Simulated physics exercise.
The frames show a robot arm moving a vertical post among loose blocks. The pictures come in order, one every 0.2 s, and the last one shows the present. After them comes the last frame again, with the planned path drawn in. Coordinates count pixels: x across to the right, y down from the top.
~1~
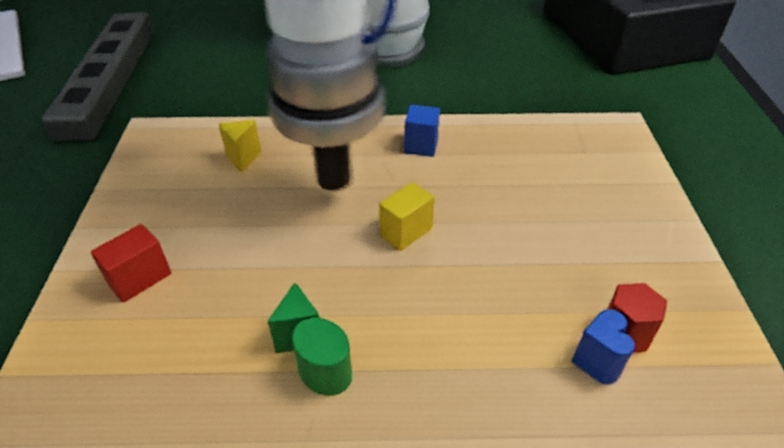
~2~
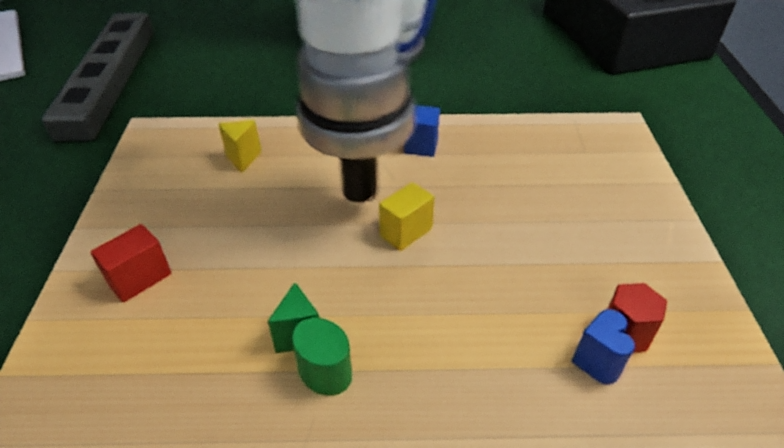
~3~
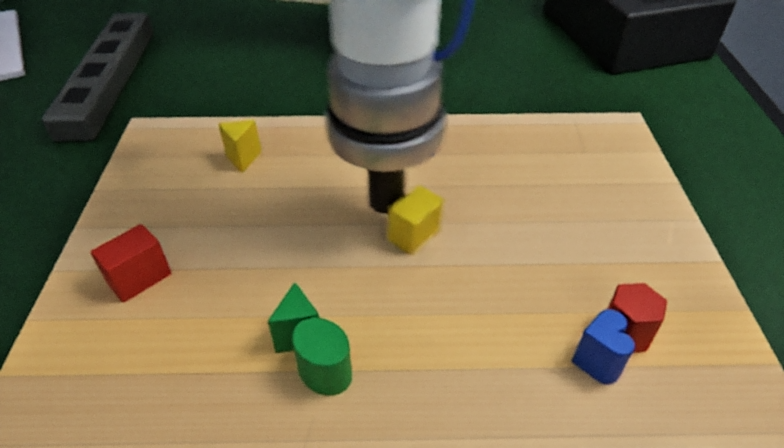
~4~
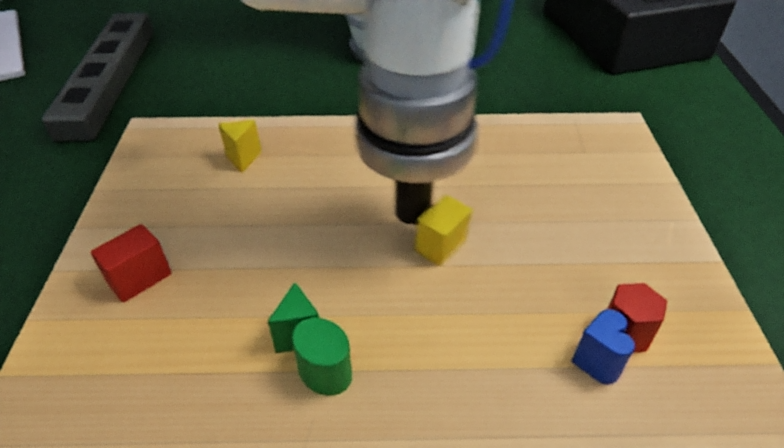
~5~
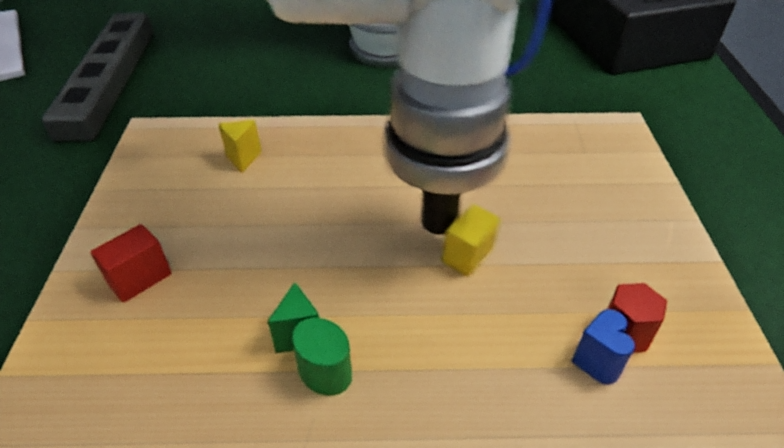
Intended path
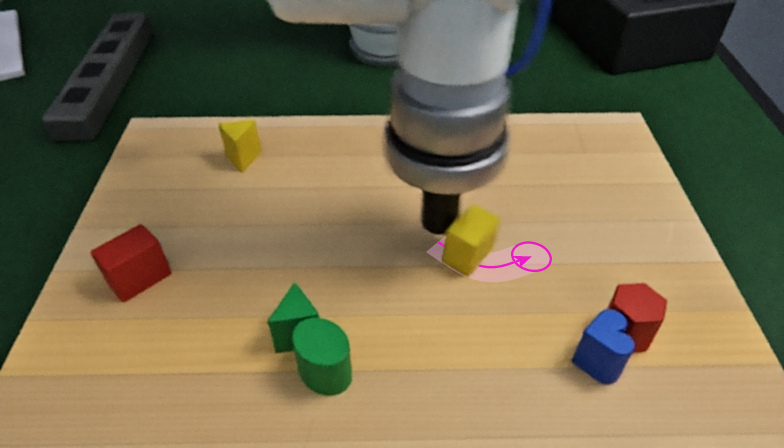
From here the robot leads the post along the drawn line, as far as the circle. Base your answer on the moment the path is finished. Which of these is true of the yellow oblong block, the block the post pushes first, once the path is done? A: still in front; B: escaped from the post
B - escaped from the post.
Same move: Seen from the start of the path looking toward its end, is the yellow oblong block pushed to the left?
I believe not.
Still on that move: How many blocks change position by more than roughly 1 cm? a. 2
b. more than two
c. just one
That would be c.
The drawn path runs from (438, 242) over (466, 260) and (500, 266) to (531, 256).
Halfway along, post at (488, 247); yellow oblong block at (527, 246), turned 15° anticlockwise.
At the end, post at (536, 236); yellow oblong block at (563, 249), turned 40° clockwise.
